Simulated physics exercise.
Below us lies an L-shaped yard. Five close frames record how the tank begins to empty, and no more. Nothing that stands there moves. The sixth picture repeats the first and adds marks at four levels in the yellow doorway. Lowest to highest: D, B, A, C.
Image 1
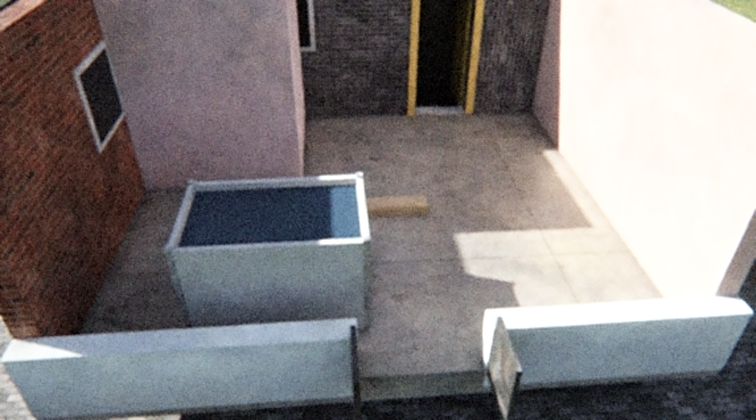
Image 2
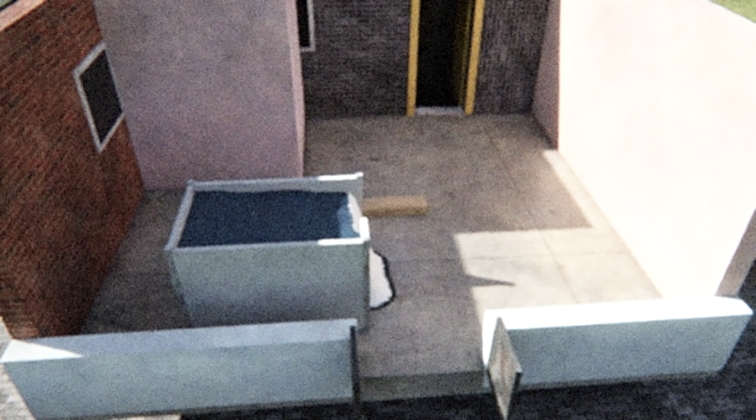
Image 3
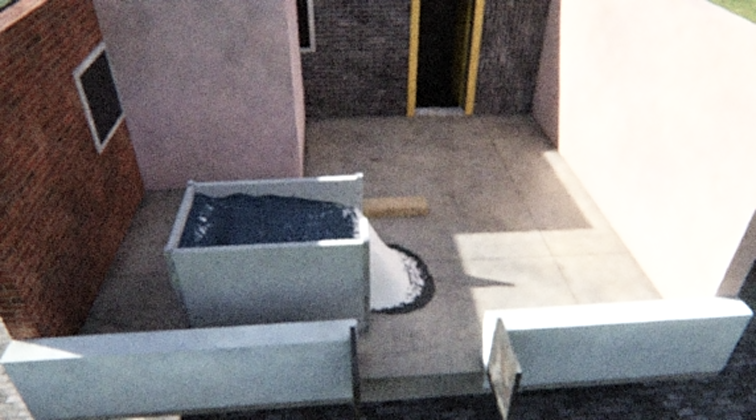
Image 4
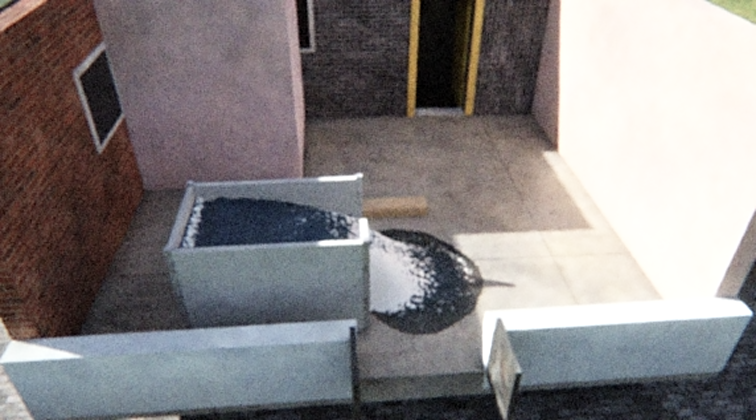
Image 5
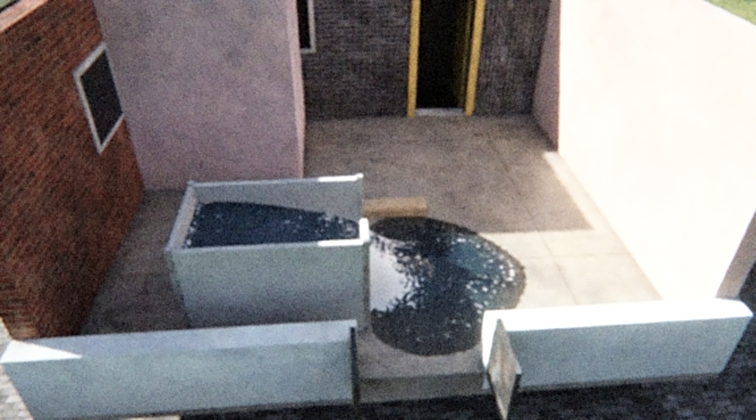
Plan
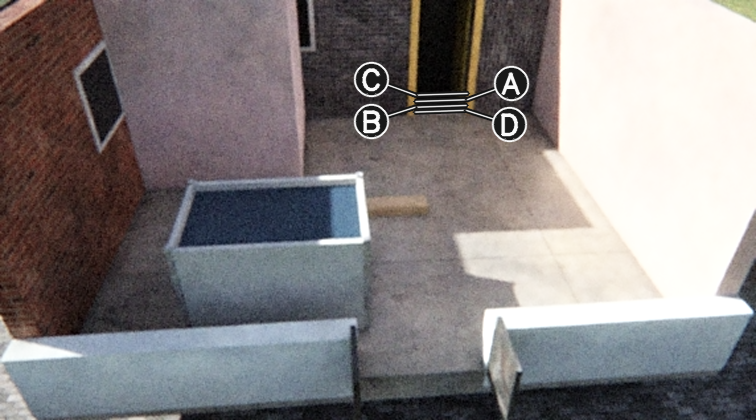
The video shows a walled yard seen from above, with a white tank of dark water at left; water pours from the tank's right side, spreading across the paved ground in a widening, rounded pool as the tank's level drops.
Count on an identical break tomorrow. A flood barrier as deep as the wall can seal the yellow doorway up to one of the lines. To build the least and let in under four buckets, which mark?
B.
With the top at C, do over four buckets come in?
No.
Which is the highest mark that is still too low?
It is D.
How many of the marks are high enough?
Three of the four.
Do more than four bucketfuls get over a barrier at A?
No.
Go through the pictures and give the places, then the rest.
In the first picture, water in the tank at rest, its middle at (274, 216); foot of the yellow doorway at (440, 114); open gate at (422, 310).
In the second picture, water covers 1 % of the ground, its front hidden from here.
In the third picture, front seen at (426, 292), 3 % of the ground wet.
In the fourth picture, front seen at (472, 269), 6 % of the ground wet.
In the fifth picture, front seen at (510, 260), 11 % of the ground wet.
On the marked copy, A at (441, 100); B at (440, 106); C at (441, 94); D at (440, 111); from the bottom up D, B, A, C.
If A is chosen, nothing gets over.
If B is chosen, a bucket or two gets in.
If C is chosen, nothing gets over.
If D is chosen, about 13 bucketfuls get in.
